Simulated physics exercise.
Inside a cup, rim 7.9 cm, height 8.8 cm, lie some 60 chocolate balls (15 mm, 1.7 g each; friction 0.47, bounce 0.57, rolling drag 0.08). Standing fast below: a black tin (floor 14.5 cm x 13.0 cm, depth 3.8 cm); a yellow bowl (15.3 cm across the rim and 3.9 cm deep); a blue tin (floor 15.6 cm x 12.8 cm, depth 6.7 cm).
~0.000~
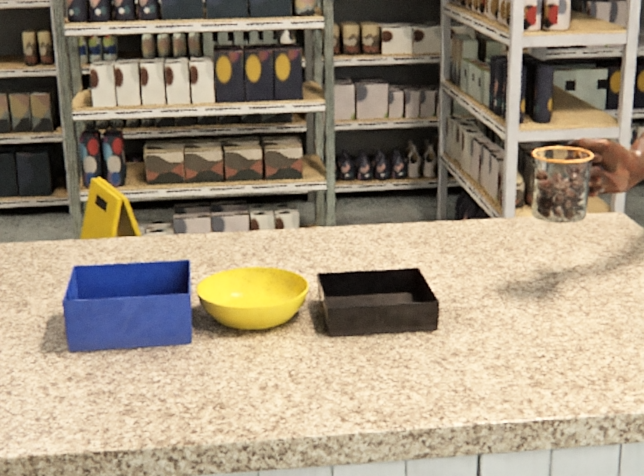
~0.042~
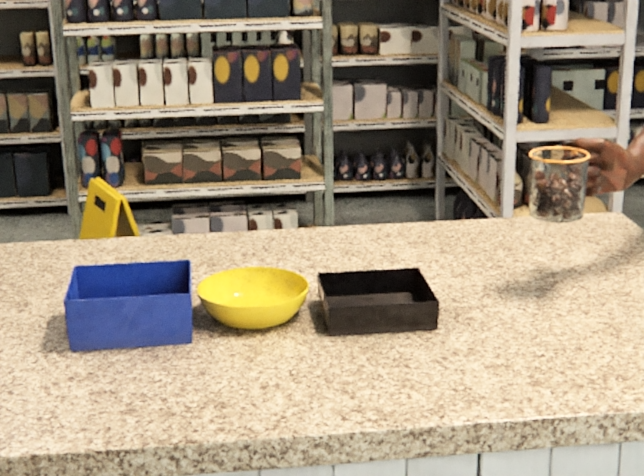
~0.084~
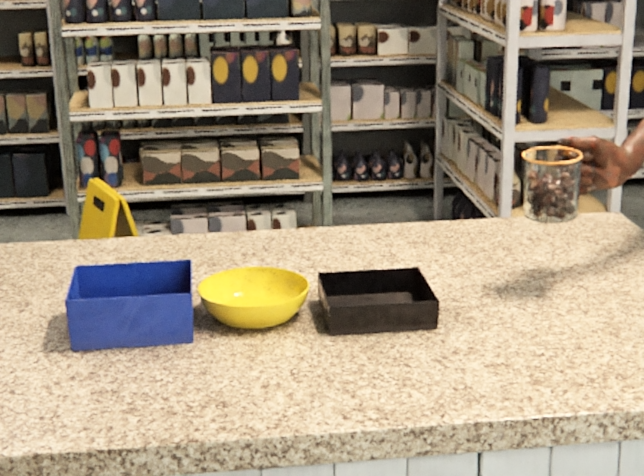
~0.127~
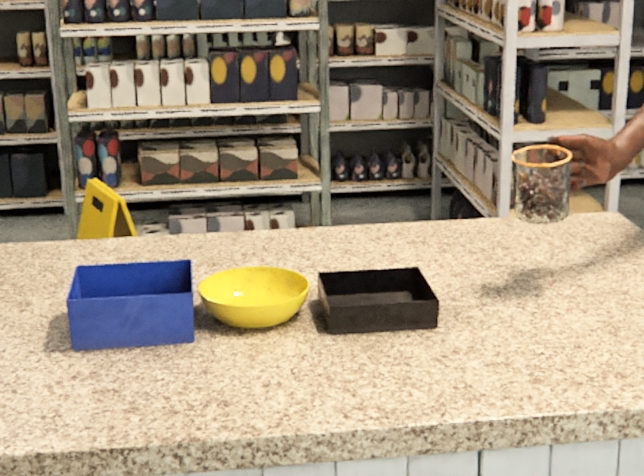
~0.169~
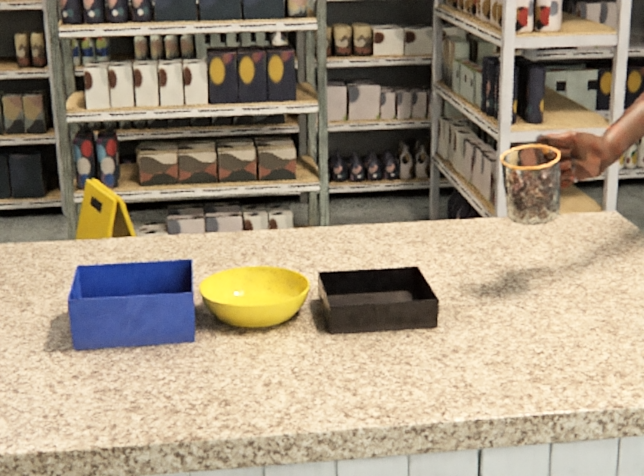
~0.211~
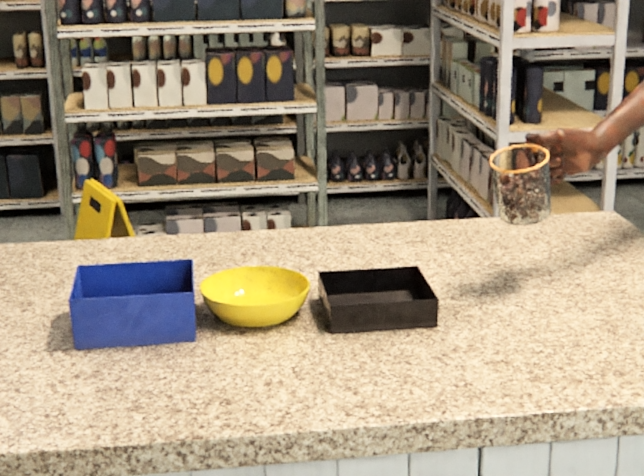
A hand held a clear cup of small dark balls above a speckled counter, right of a blue tin, a yellow bowl and a black tin, then moved it slightly left while tilting it leftward.
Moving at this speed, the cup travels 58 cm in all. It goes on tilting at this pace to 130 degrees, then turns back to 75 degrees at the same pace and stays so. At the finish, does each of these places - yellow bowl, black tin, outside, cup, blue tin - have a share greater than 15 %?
Yellow bowl greater, black tin not greater, outside everything not greater, cup not greater, blue tin not greater.
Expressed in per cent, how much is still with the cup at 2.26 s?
Some 0 in a hundred.
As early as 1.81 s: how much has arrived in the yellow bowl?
Roughly 100 per cent by that time.
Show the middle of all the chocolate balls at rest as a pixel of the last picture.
About pixel (249, 306).
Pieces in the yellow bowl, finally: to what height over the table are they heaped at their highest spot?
Height at rest: Approx. 3.5 cm.
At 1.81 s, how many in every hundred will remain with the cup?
Remaining share: Approx. 0 %.
After 0.82 s, tilt 75 degrees; cup 100 %; middle of all pieces near (397, 196).
Then, at 1.34 s, tilt 127 degrees; yellow bowl 50 %, cup 35 %, in the air 15 %; middle of all pieces near (256, 260).
Then, at 1.81 s, tilt 98 degrees; yellow bowl 100 %; middle of all pieces near (248, 304).
After 2.26 s, tilt 75 degrees; yellow bowl 100 %; middle of all pieces near (248, 304).
At rest (2.5 s), yellow bowl 100 %, black tin 0 %, outside 0 %, cup 0 %, blue tin 0 %.
